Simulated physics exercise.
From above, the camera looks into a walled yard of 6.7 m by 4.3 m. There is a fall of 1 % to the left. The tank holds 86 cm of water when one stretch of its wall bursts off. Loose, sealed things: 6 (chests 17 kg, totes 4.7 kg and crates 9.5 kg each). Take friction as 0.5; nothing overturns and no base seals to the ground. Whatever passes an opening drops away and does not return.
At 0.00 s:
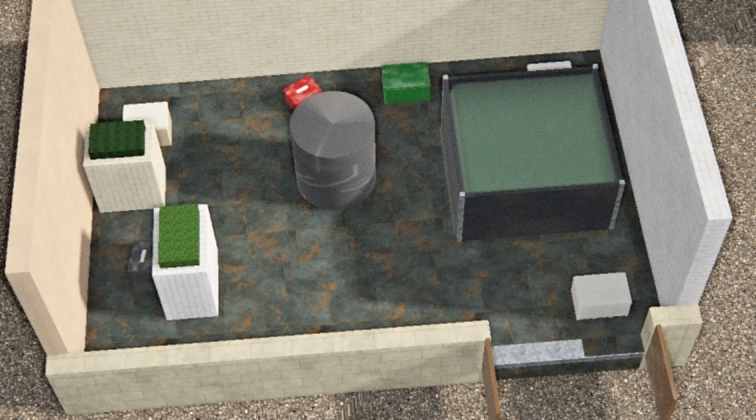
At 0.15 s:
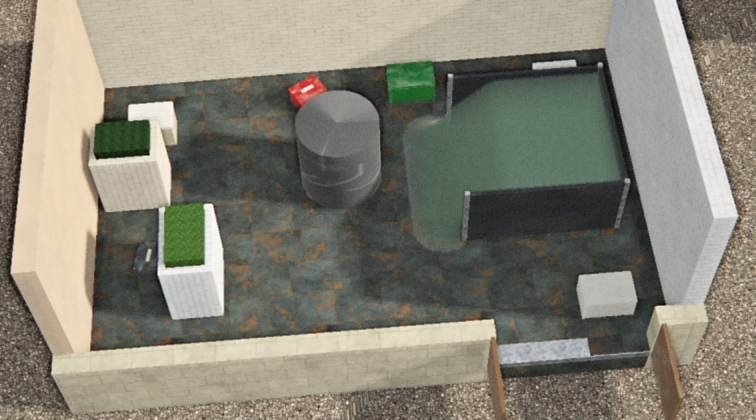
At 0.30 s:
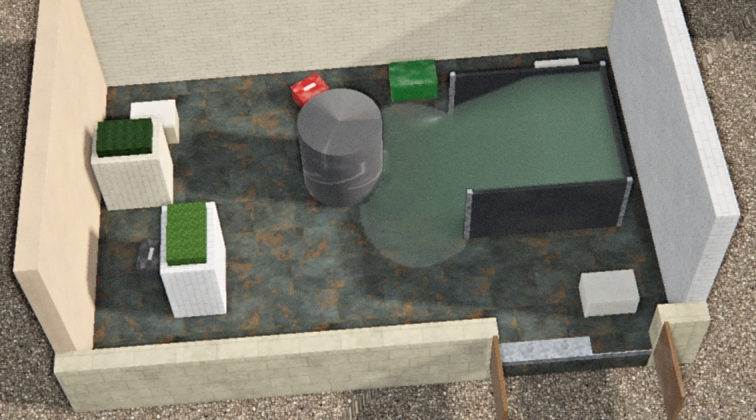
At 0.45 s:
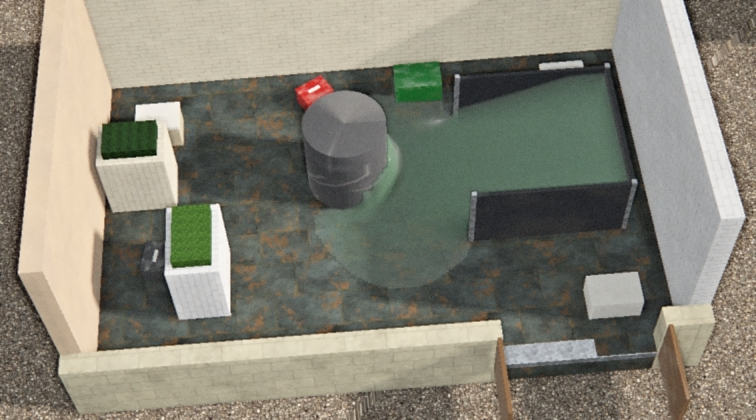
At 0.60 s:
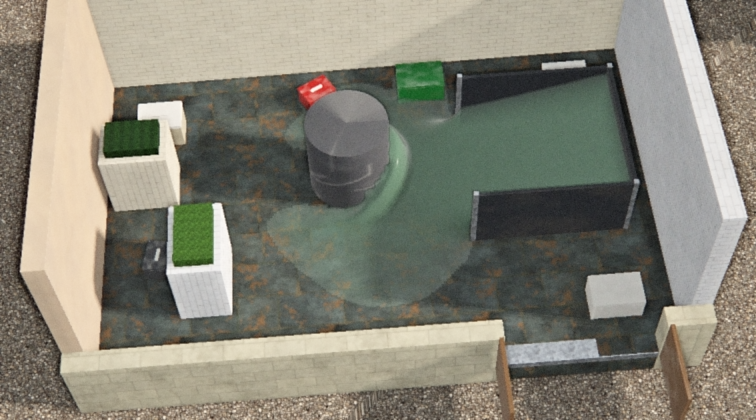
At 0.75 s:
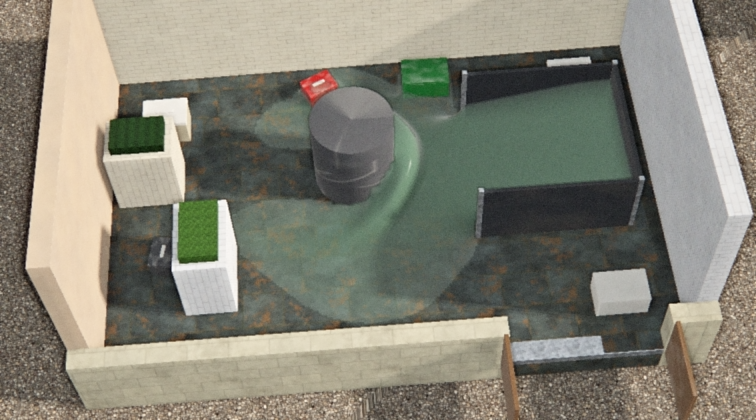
In this clip, a wall of a dark-sided tank opens inside a walled yard, and greenish water spreads leftward across the floor, flowing around a gray cylinder and reaching a small red tote, which shifts very slightly.
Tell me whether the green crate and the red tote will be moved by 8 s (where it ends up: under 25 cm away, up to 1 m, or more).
Green crate: Makes a long trip. Red tote: Makes a long trip.
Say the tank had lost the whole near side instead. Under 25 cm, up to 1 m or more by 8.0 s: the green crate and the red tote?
Then the green crate remains roughly in place and the red tote remains roughly in place.
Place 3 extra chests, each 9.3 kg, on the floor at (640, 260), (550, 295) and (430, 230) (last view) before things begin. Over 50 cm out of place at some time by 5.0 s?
First within, then within, then beyond.
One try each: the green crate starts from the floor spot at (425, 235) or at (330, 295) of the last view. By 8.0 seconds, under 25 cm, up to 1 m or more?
Well, the first time it covers a big distance, and the second time it covers a big distance.
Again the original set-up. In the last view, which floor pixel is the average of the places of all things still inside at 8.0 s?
Near (425, 155).
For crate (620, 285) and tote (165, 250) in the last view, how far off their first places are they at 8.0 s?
The first ends 30 cm from its start, the second 20 cm.
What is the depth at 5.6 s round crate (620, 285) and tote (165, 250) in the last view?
2 and 13 cm.
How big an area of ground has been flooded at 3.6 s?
My estimate is roughly 24 m2.
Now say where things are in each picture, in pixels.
The green crate at (406, 75), on the bottom; the red tote at (303, 90) rests on the ground; water covers 3.1 m2; 0 of 6 have shifted, in the first picture.
The green crate at (411, 74) rests on the ground; the red tote at (307, 89), on the bottom; water covers 4.2 m2; 0 of 6 have shifted, in the second picture.
The green crate at (413, 72), on the bottom; the red tote at (310, 87) rests on the ground; water covers 5.6 m2; 0 of 6 have shifted, in the third picture.
The green crate at (418, 75) rests on the ground; the red tote at (314, 89), on the bottom; 6.8 m2 under water; 0 of 6 have shifted, in the fourth picture.
The green crate at (420, 74), on the bottom; the red tote at (317, 89) rests on the ground; water covers 8.3 m2; 0 of 6 have shifted, in the fifth picture.
The green crate at (425, 70) rests on the ground; the red tote at (319, 83) rests on the ground, 5 cm from its start; 10.2 m2 under water; 1 of 6 have shifted, in the sixth picture.
After 1.6 s the green crate is near (431, 62), 0.2 m from its start, aground; the red tote is near (179, 91), 1.8 m from its start, afloat; 0 of 6 are out; 1 afloat.
After 3.6 s the green crate is near (511, 79), 1.1 m from its start, afloat; the red tote is near (134, 97), 2.4 m from its start, afloat; 0 of 6 are out; 4 afloat.
After 5.6 s the green crate is near (518, 73), 1.2 m from its start, afloat; the red tote is near (168, 105), 2.0 m from its start, afloat; 0 of 6 are out; 4 afloat.
After 8.0 s the green crate is near (551, 48), 1.7 m from its start, afloat; the red tote is near (199, 123), 1.7 m from its start, afloat; 0 of 6 are out; 6 afloat.
